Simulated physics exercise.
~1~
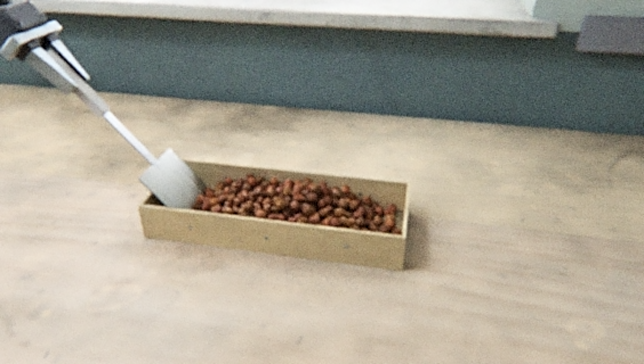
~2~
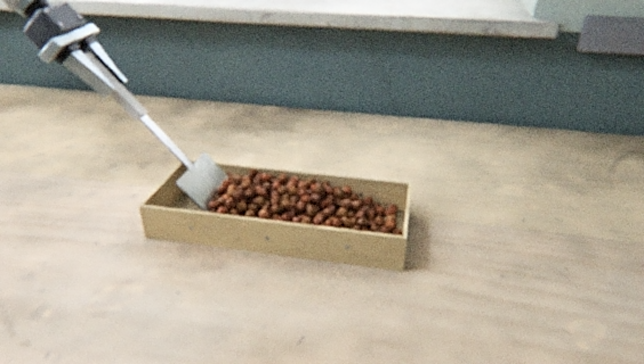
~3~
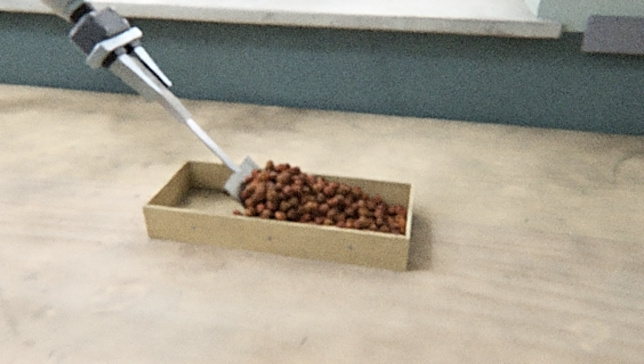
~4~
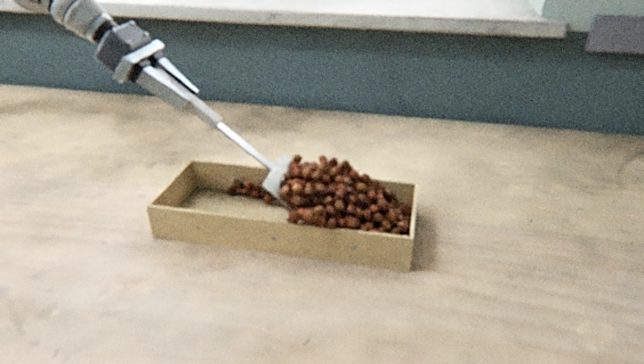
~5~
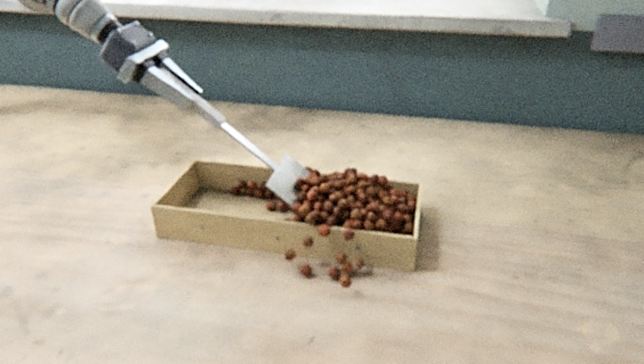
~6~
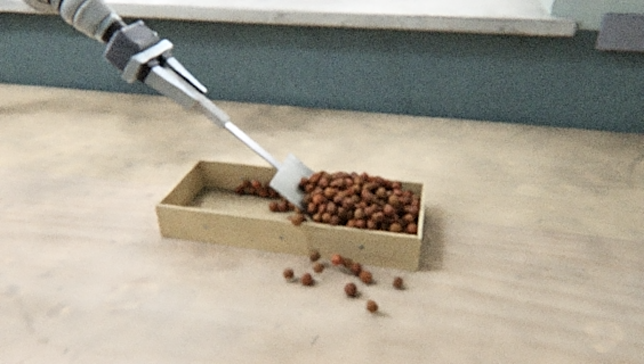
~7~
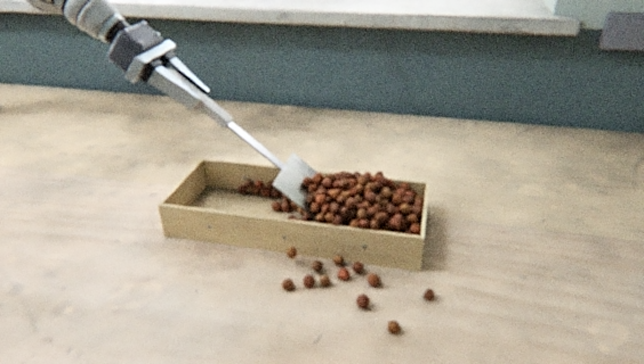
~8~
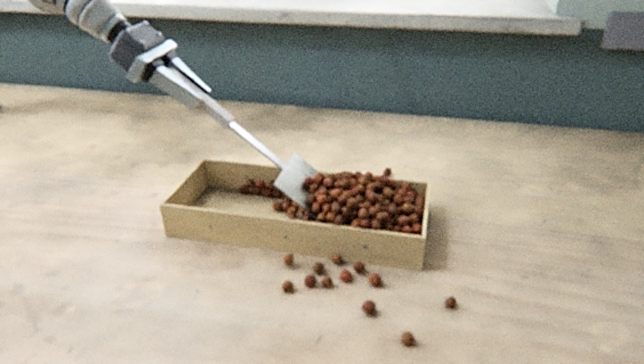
A robot arm with a flat blade pushed a bed of brown nuts rightward along a shallow tray, heaping them up until some spilled over the front edge and rolled across the table, while most stayed piled at the right end.
